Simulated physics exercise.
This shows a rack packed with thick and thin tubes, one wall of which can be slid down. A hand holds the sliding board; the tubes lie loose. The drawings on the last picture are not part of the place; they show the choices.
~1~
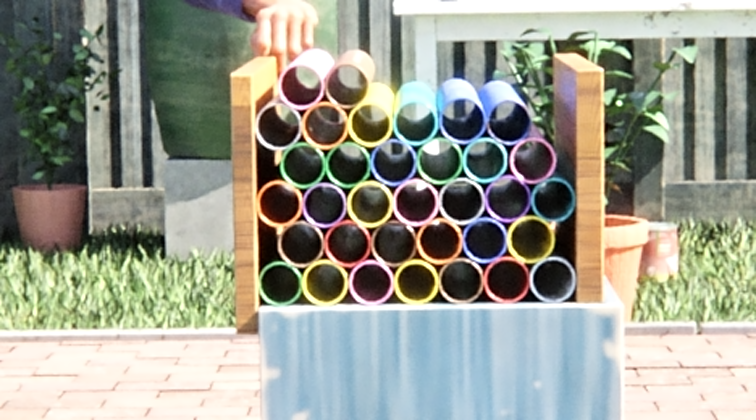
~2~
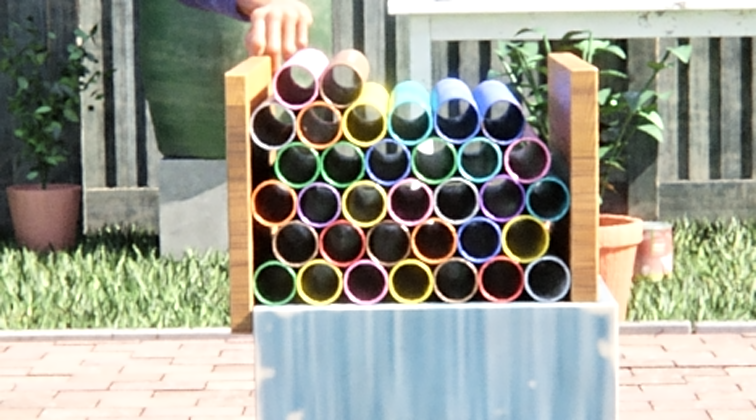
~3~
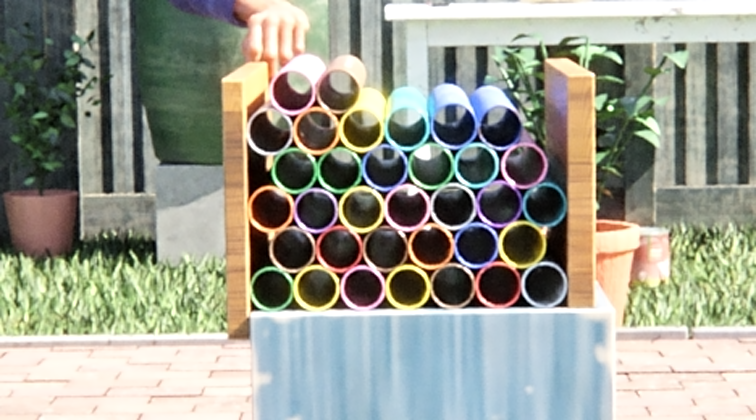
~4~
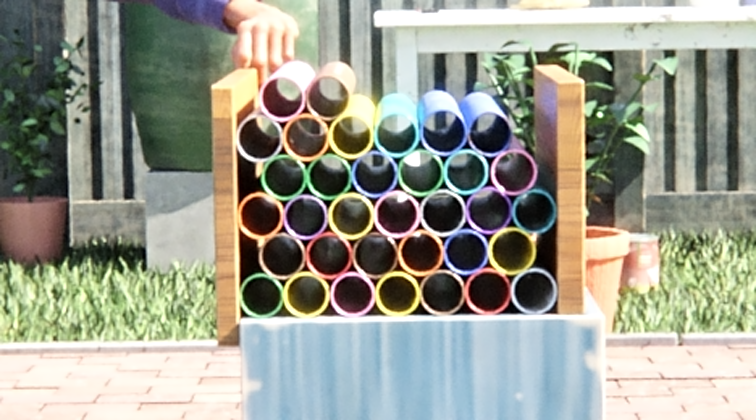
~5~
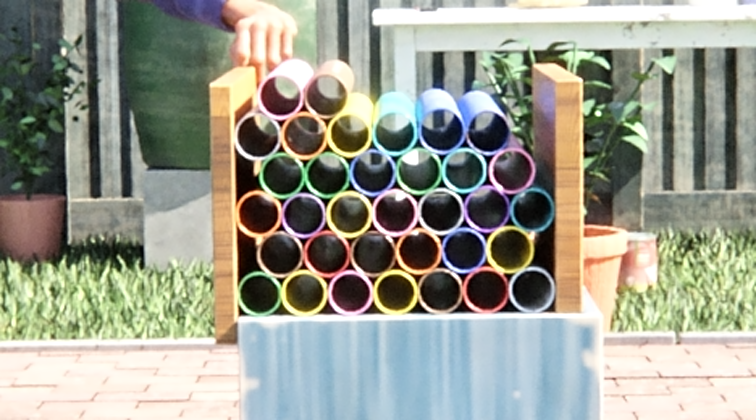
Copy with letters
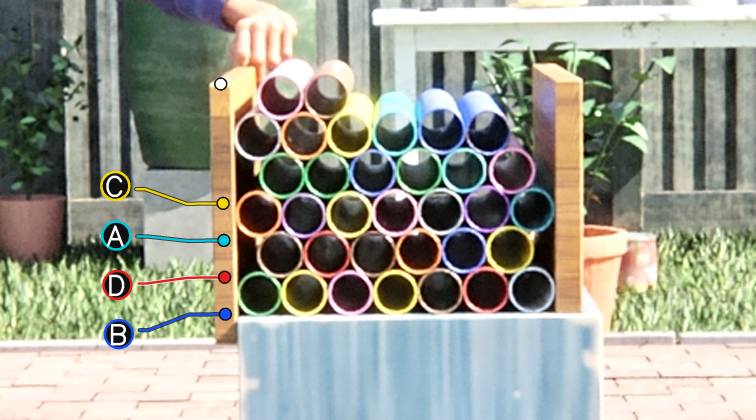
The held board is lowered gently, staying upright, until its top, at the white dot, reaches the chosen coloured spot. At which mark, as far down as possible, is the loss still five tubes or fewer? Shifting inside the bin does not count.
Slide it to A.
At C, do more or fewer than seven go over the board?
At C, fewer than seven.
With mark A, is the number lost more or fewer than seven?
Fewer than seven.
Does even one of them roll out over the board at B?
Yes, at B.
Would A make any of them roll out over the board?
At A: Yes.
On the marked copy, A at (224, 241); B at (225, 314); C at (223, 204); D at (225, 277); the white dot at (221, 84).
Taking A. A third of the way, top of the board (234, 157).
Two thirds of the way, top of the board (235, 238).
When it is over, top of the board (235, 240), two out over the board.
As for the rest, B six out over the board; C two out over the board; D six out over the board.
